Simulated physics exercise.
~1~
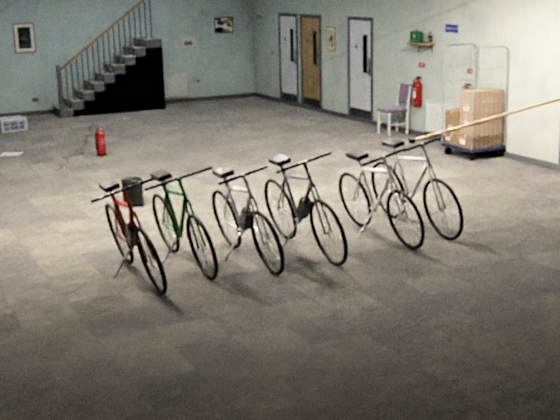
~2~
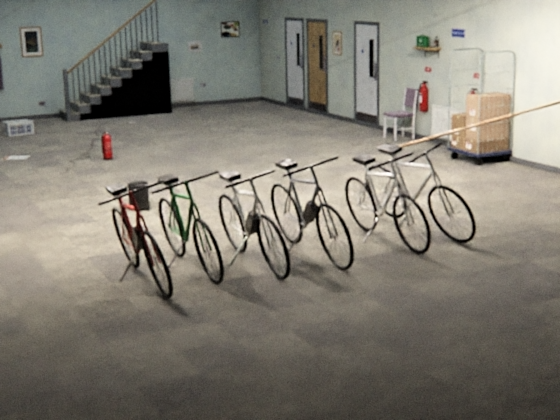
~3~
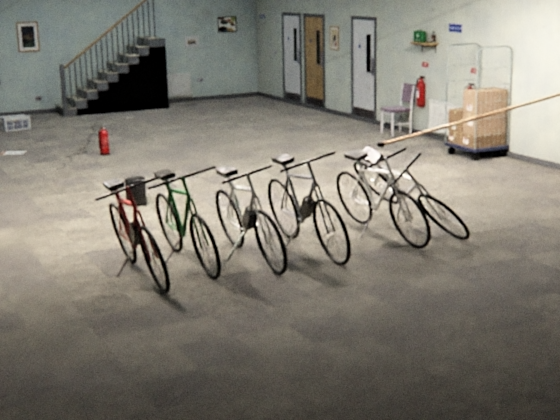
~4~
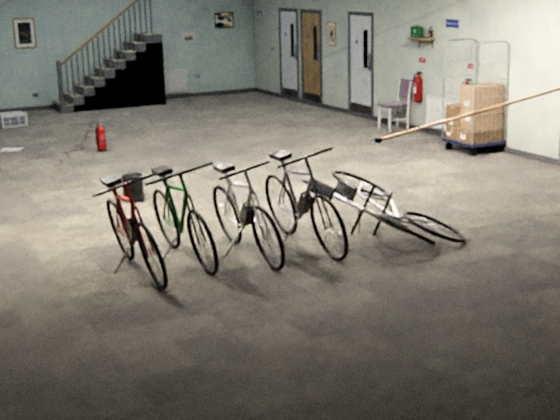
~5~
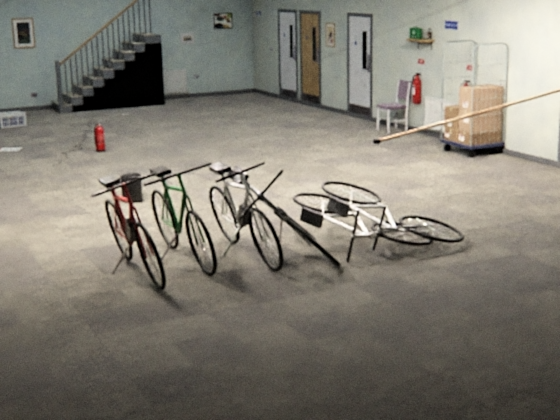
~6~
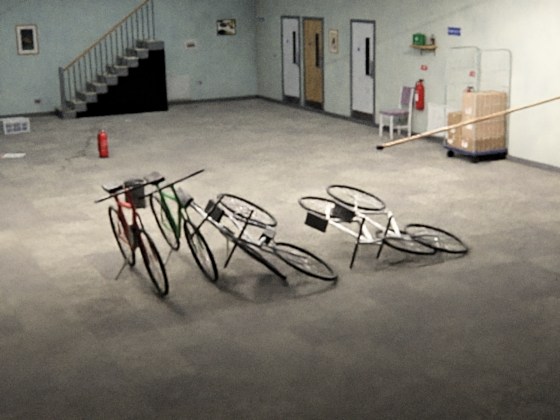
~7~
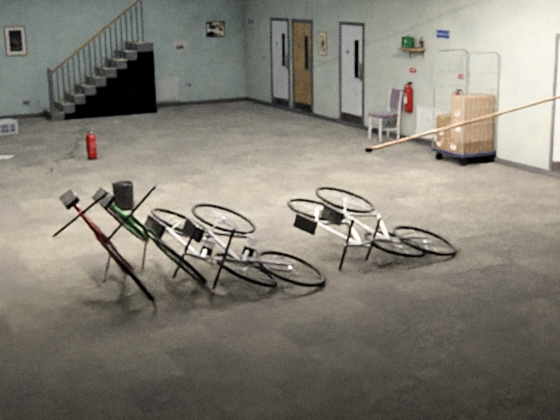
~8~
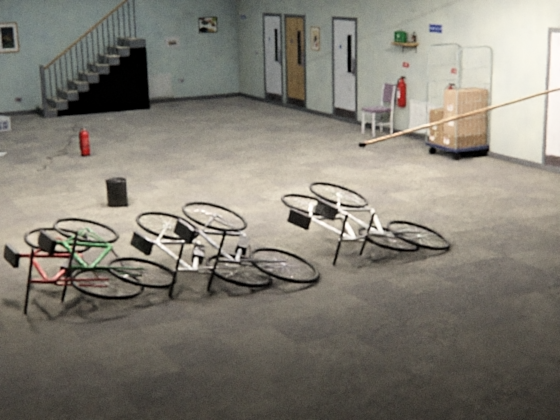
In a large grey room, a pole tips a row of bicycles until all lie fallen.
